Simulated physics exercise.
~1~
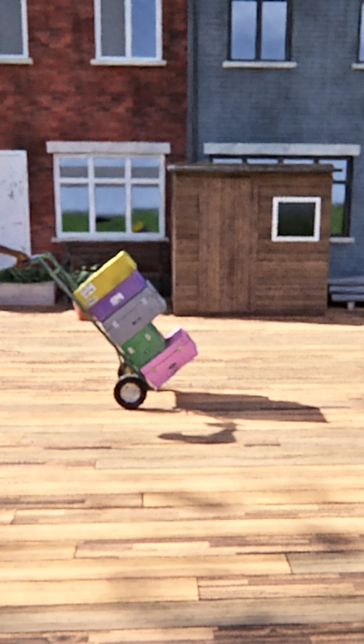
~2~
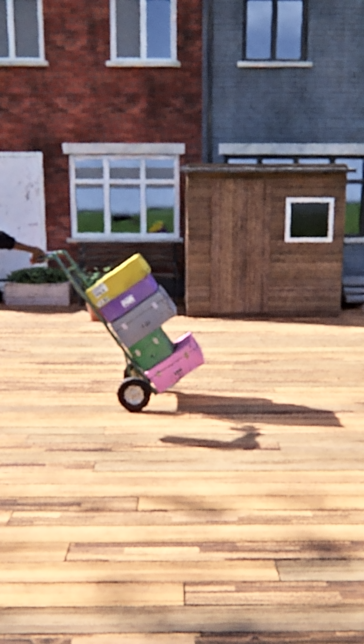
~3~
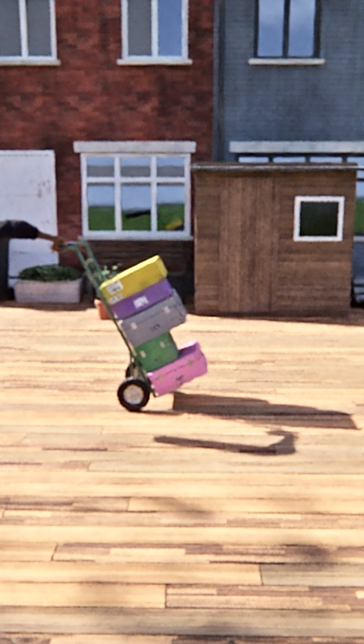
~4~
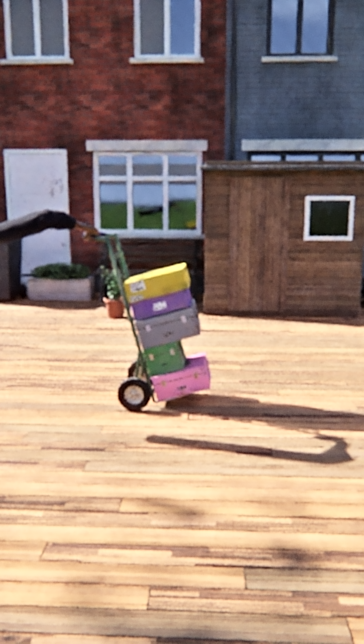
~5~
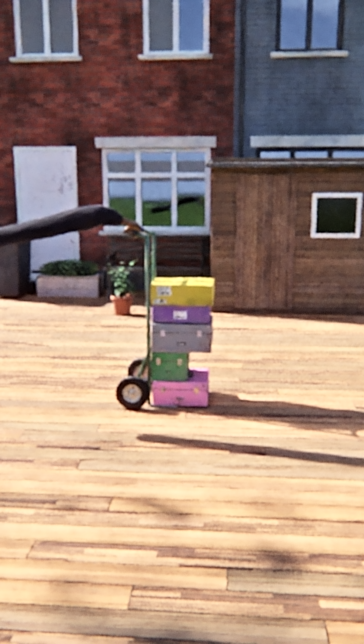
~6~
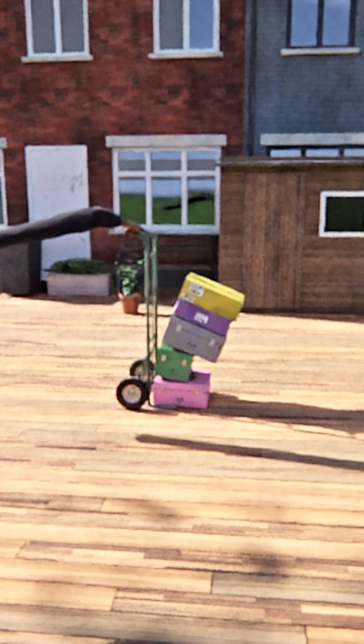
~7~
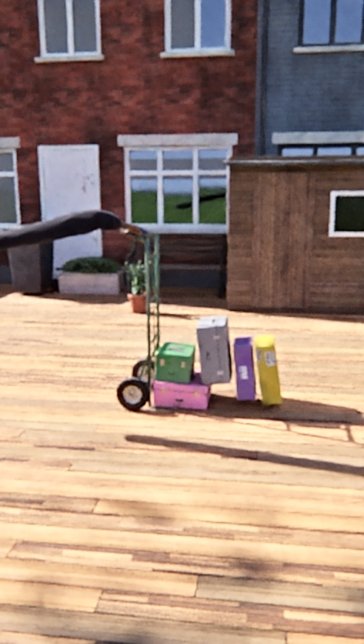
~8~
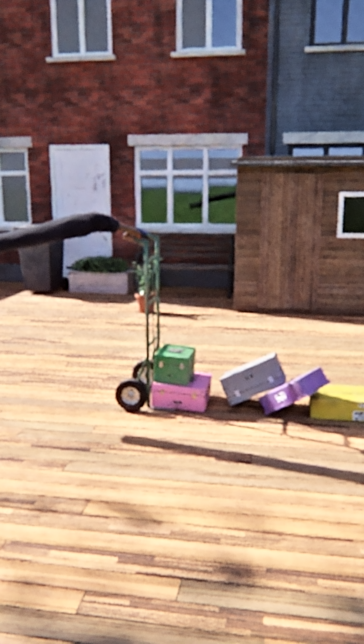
A stacked hand truck is tipped upright, and the top three boxes topple off rightward.
